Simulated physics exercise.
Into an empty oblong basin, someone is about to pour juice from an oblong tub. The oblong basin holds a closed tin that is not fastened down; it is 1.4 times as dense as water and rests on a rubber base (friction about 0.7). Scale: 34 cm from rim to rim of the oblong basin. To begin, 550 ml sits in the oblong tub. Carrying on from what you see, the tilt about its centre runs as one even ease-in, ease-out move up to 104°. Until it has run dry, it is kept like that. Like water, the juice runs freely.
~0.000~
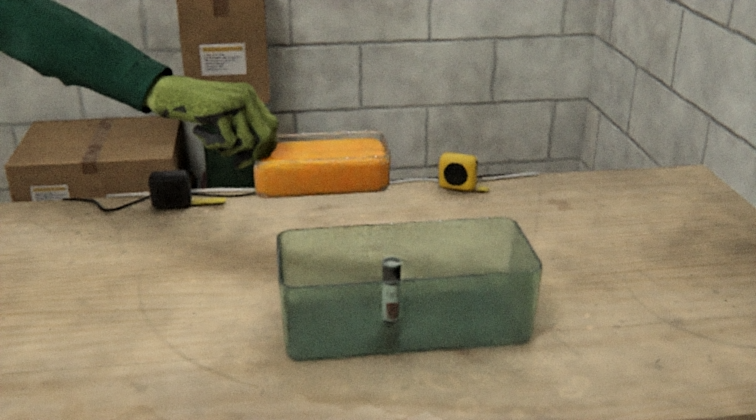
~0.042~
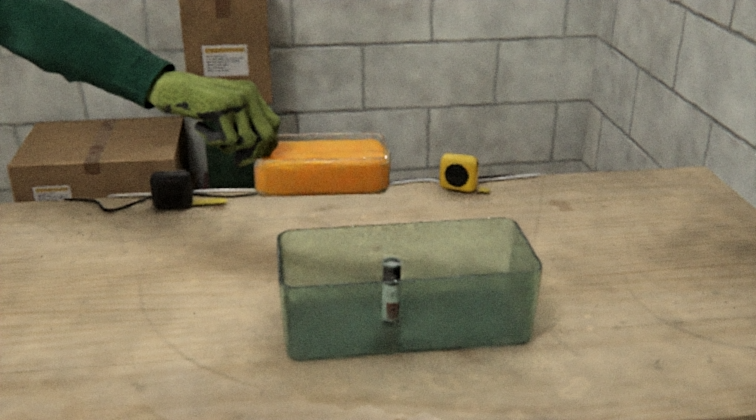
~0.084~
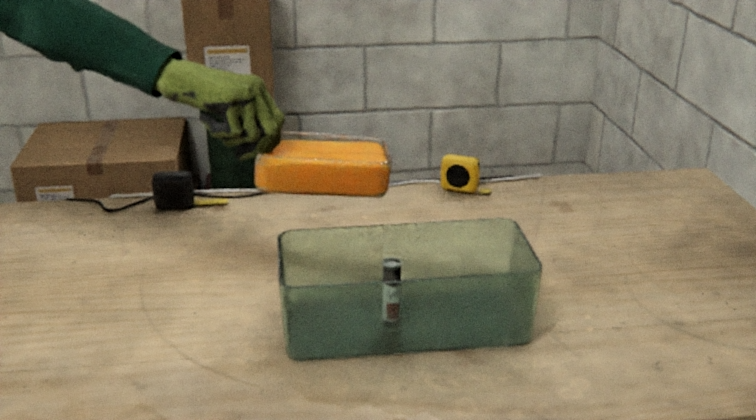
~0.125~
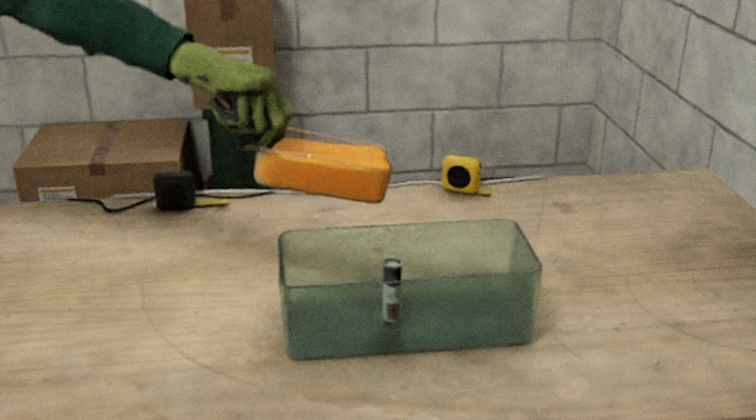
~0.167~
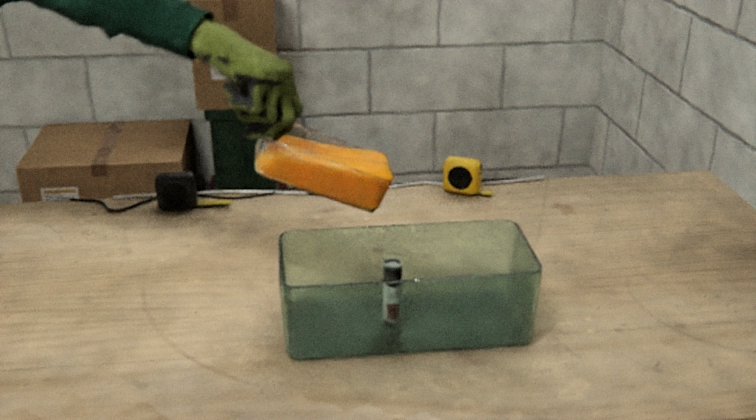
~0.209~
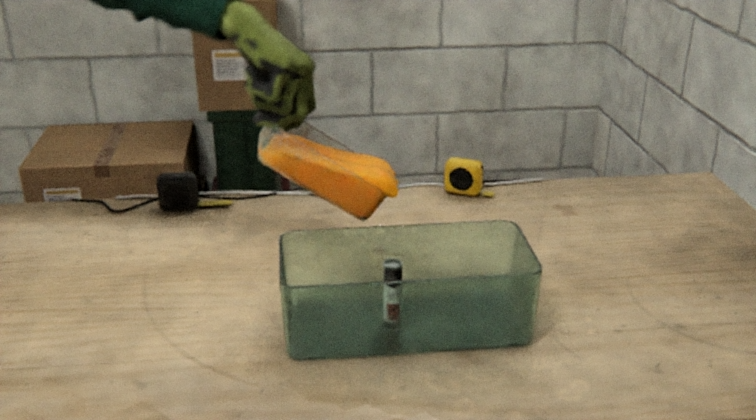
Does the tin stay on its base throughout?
Yes, it stays on its base.
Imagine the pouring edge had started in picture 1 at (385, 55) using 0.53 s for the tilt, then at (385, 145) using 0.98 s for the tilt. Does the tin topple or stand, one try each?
Run one: It does not tip. Run two: It does not tip.
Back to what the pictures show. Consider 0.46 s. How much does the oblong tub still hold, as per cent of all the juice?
I'd put it near 9 percent.
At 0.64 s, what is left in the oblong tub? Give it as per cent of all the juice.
2 %.
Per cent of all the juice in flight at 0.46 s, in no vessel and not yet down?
Roughly 24 percent.
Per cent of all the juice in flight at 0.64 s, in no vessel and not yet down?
Airborne fraction: Approx. 7 %.
Then, 0.46 s in, the tilt is 99° and 9 per cent is still to pour; the tin stands where it began.
Then, 0.64 s in, the tilt is 104° and 2 per cent is still to pour; the tin stands where it began.
Then, 0.82 s in, the tilt is 104° and 0 per cent is still to pour; the tin stands where it began.
Then, 1.03 s in, the tilt is 104° and 0 per cent is still to pour; the tin stands where it began.
Finally, the tin stands where it began.
